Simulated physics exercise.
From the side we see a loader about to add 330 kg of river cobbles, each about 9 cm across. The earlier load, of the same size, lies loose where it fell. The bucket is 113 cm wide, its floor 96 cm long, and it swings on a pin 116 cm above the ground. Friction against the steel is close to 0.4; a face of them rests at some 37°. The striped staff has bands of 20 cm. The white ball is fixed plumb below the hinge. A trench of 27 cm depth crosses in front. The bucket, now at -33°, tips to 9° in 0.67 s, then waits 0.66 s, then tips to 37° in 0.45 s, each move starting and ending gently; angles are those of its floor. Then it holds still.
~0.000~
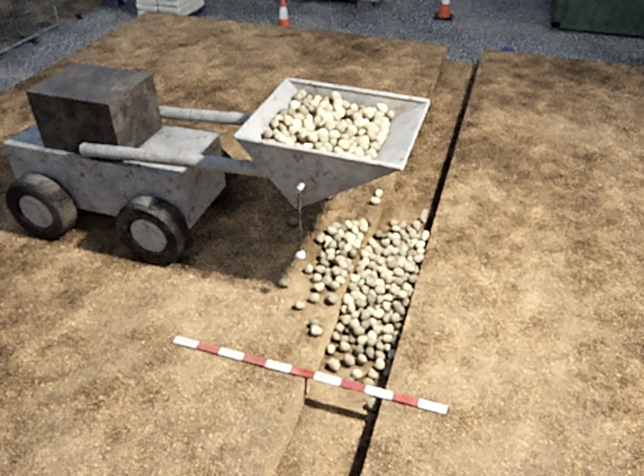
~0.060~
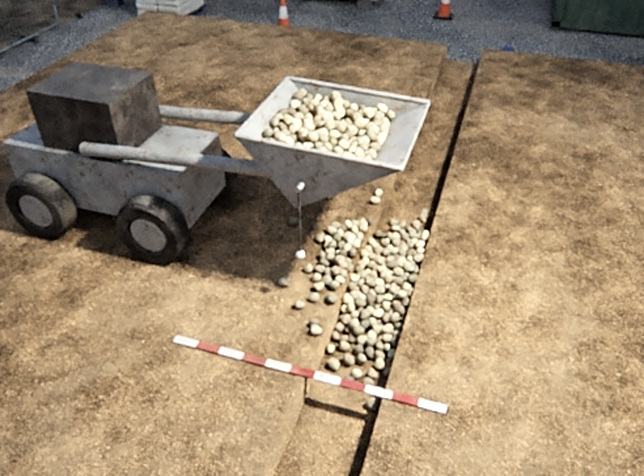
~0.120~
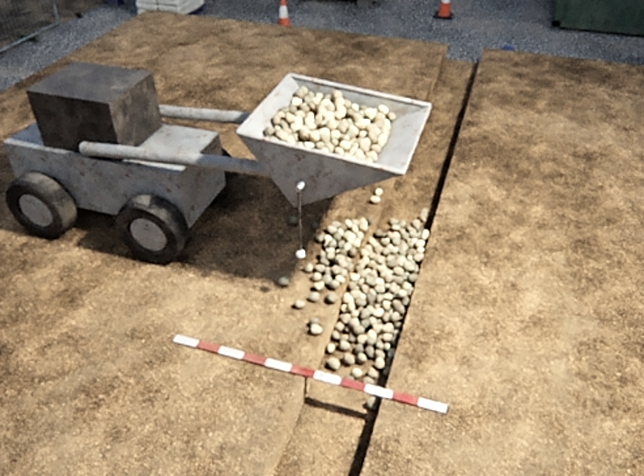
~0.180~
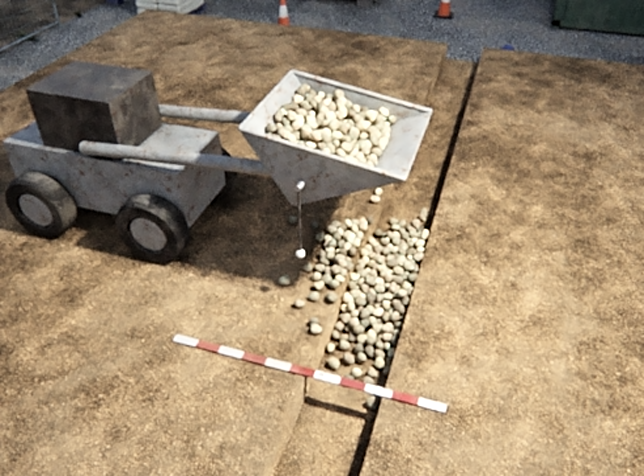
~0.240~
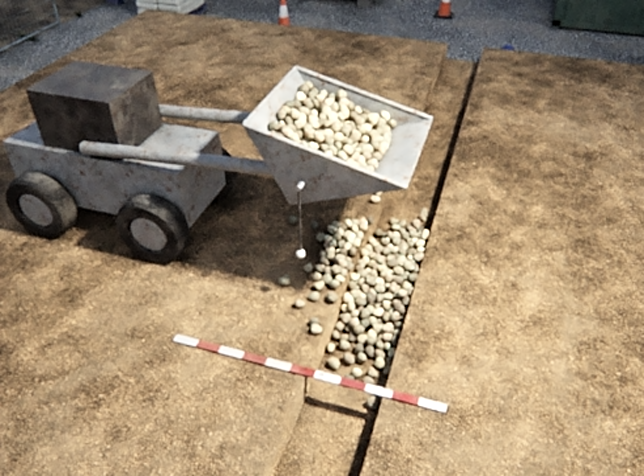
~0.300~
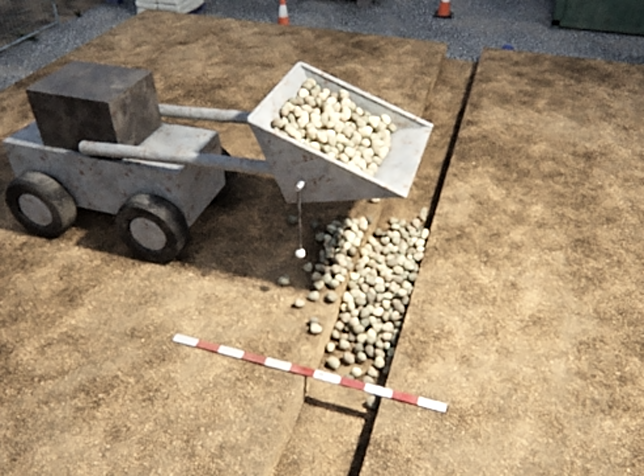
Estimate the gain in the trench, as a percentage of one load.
Roughly 45 per cent of a load more.
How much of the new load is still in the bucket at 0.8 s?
About 100 per cent.
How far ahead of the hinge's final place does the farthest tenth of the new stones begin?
Roughly 150 cm ahead of it.
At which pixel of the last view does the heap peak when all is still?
Around (434, 263).
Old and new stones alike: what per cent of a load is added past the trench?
About 55 per cent.
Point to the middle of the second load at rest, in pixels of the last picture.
Near (426, 271).
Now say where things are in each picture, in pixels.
In the first picture, the bucket is at -33°, its lip at (402, 168); the top of the load is at (316, 107). The earlier load is highest near (342, 250), 10 cm above ground level, 15 % short of the trench, 85 % in the trench.
In the second picture, the bucket is at -32°, its lip at (402, 169); the top of the load is at (316, 106); the stones move at 0.1 m/s on average.
The third picture shows lip at (404, 173), floor tilted -29°, highest stones at (307, 101); the stones move at 0.2 m/s on average.
The fourth picture shows lip at (405, 179), floor tilted -26°, highest stones at (309, 99); the stones move at 0.3 m/s on average.
The fifth picture shows lip at (406, 188), floor tilted -21°, highest stones at (309, 96); the stones move at 0.3 m/s on average.
In the sixth picture, the bucket is at -15°, its lip at (406, 196); the top of the load is at (303, 97); the stones move at 0.4 m/s on average.
After 0.5 s the floor is at 2°; in per cent of one load, 100 in the bucket, 15 short of the trench, 85 in the trench; the foremost stones are at (412, 288).
After 0.8 s the floor is at 9°; in per cent of one load, 100 in the bucket, 15 short of the trench, 85 in the trench; the foremost stones are at (412, 288).
After 2.2 s the floor is at 37°; in per cent of one load, 24 in the bucket, 15 short of the trench, 138 in the trench, 22 past the trench; the foremost stones are at (465, 271).
After 4.9 s the floor is at 37°; in per cent of one load, 0 in the bucket, 15 short of the trench, 130 in the trench, 55 past the trench; the foremost stones are at (545, 306). Net gain in the trench, 45.
